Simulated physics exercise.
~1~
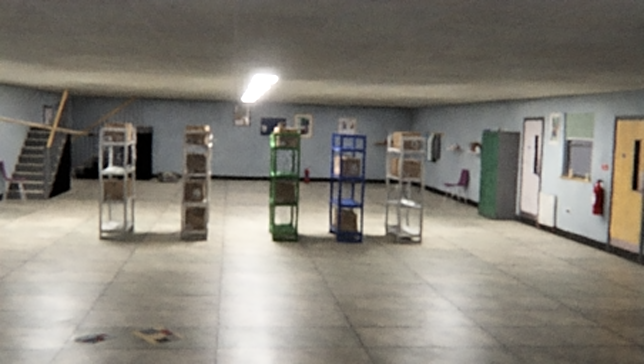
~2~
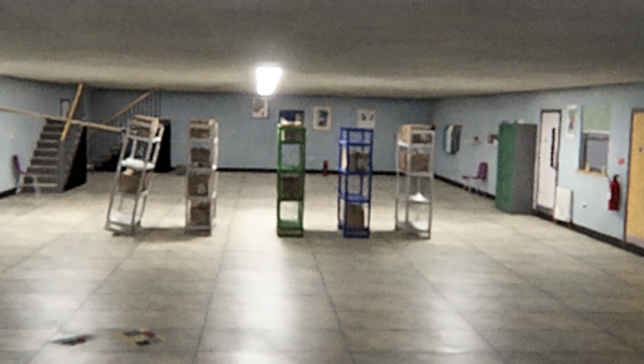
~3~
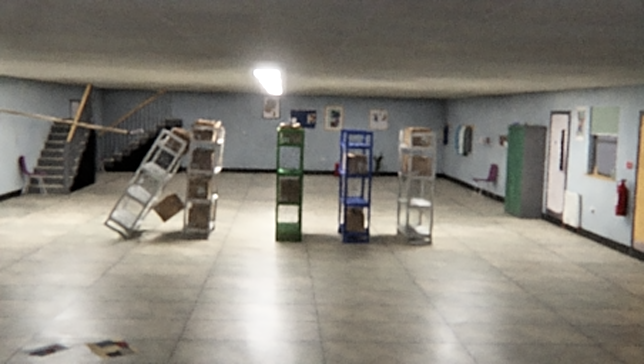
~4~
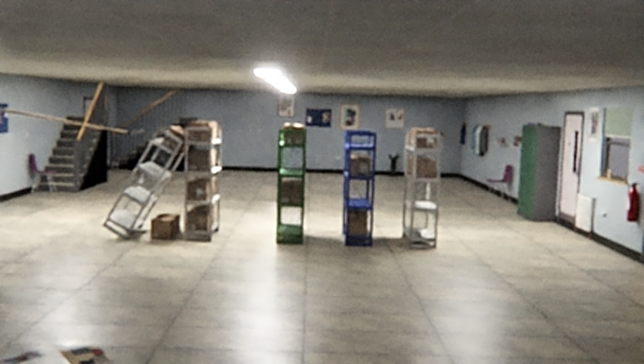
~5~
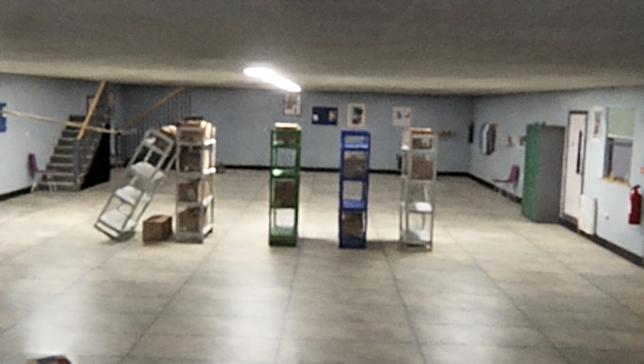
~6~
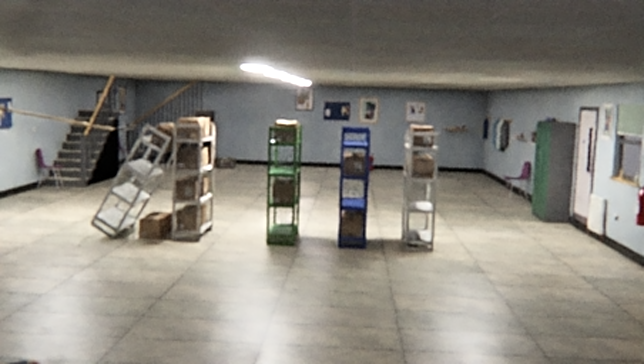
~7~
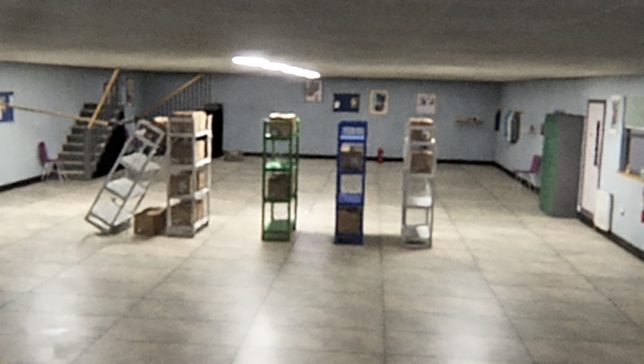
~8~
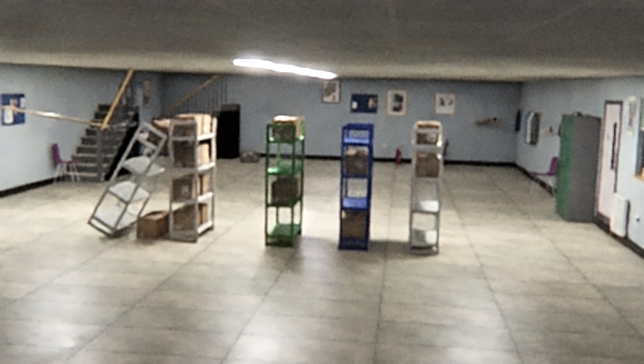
The clip shows five shelving units standing in a row in a large room as the leftmost tips right against its neighbour and a carton drops to the floor between them. It stays leaning there, while the other four, including the green and blue units, remain standing.
